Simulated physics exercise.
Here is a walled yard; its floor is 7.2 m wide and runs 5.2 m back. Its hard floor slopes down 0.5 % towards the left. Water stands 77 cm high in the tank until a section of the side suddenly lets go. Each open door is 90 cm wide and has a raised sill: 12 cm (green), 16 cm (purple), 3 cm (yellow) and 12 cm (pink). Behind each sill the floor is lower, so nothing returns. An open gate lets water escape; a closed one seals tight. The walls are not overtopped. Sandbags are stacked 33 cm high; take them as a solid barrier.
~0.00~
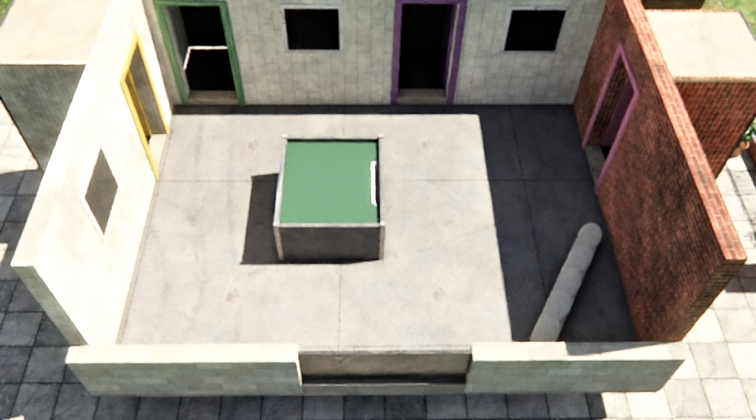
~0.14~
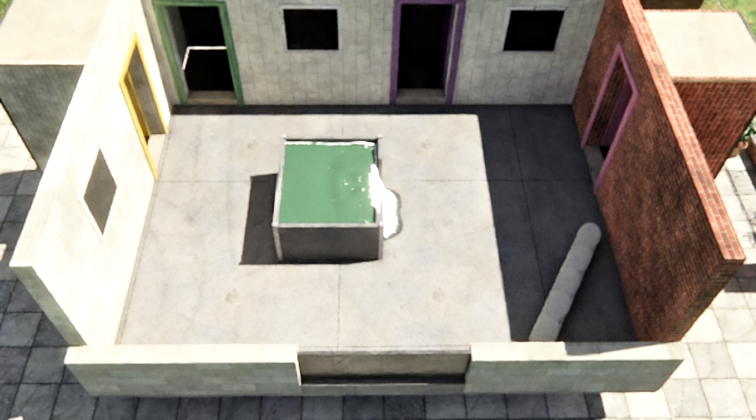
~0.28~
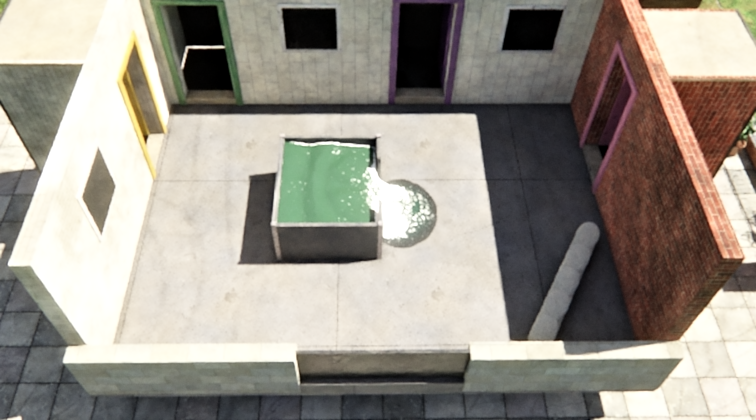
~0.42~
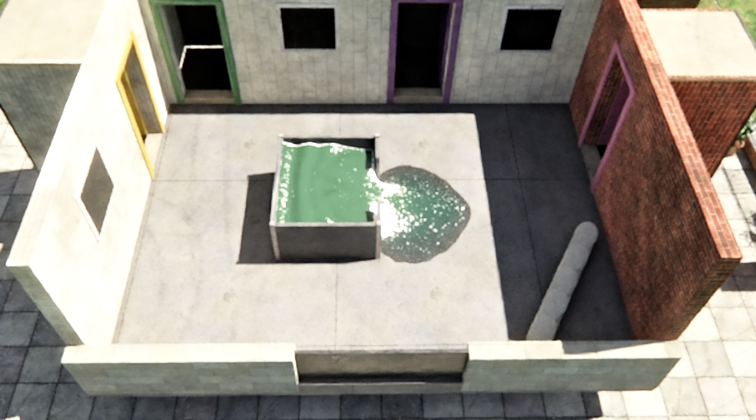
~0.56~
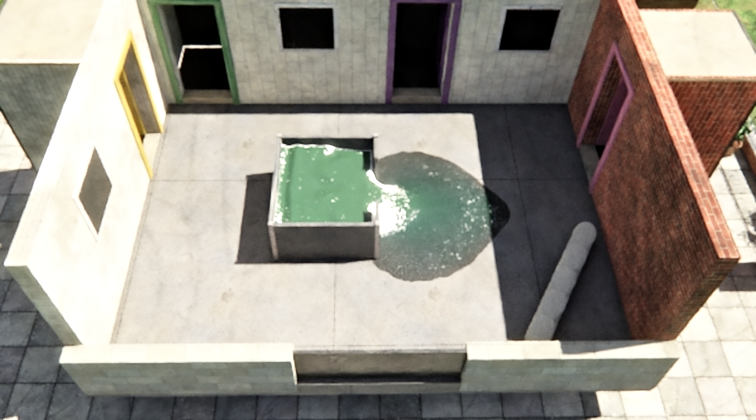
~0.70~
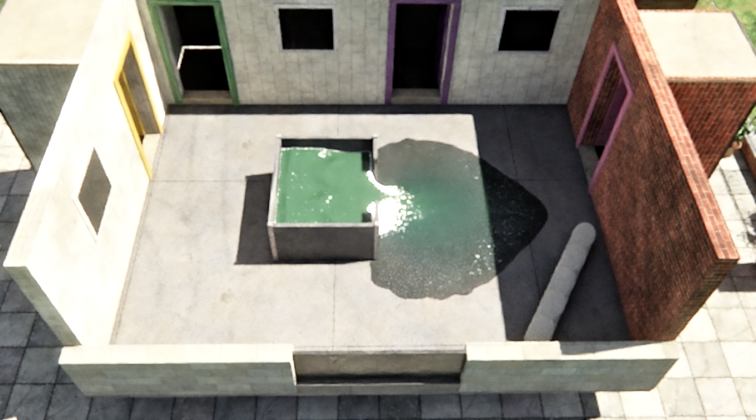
Green water poured out of a gap in the right side of a square tank in a walled yard, foaming white at first, then spread rightward across the grey floor in a widening, rounded puddle.
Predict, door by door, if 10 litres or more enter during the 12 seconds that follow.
Within that time: At the green door it stays under the limit; at the purple door it stays under the limit; at the yellow door it exceeds the limit; at the pink door it passes the limit.
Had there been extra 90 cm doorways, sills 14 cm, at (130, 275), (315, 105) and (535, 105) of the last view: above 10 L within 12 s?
In that order: Not over, under, over.
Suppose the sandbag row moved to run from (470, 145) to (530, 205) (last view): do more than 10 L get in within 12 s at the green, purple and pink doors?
Then: Green not over, purple below, pink not over.
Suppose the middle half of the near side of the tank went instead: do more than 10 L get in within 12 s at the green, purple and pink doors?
Then: Green not over, purple below, pink not over.
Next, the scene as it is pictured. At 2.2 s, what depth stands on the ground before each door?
Depths in cm: Green 0, purple 4, yellow 0, pink 22.
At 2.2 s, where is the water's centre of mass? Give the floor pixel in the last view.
Near (429, 209).
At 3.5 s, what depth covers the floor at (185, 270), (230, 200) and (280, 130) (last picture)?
About 0, 0 and 0 cm.
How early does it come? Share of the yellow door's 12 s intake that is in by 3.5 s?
Some 0 per cent by then.
After 1.4 s water covers 35 % of the floor and is deepest (34 cm) near (381, 210); green door not reached, purple door not reached, yellow door not reached, pink door 19 cm at the sill, 2 L in.
After 2.2 s water covers 40 % of the floor and is deepest (31 cm) near (567, 114); green door not reached, purple door 4 cm at the sill, 0 L in, yellow door not reached, pink door 22 cm at the sill, 27 L in.
After 3.5 s water covers 45 % of the floor and is deepest (20 cm) near (565, 107); green door not reached, purple door 2 cm at the sill, 0 L in, yellow door not reached, pink door 15 cm at the sill, 48 L in.
After 7.0 s water covers 85 % of the floor and is deepest (10 cm) near (573, 136); green door 3 cm at the sill, 0 L in, purple door 5 cm at the sill, 0 L in, yellow door not reached, pink door 8 cm at the sill, 59 L in.
After 12.0 s water covers 95 % of the floor and is deepest (10 cm) near (120, 300); green door 7 cm at the sill, 0 L in, purple door 4 cm at the sill, 0 L in, yellow door 7 cm at the sill, 76 L in, pink door 4 cm at the sill, 59 L in.
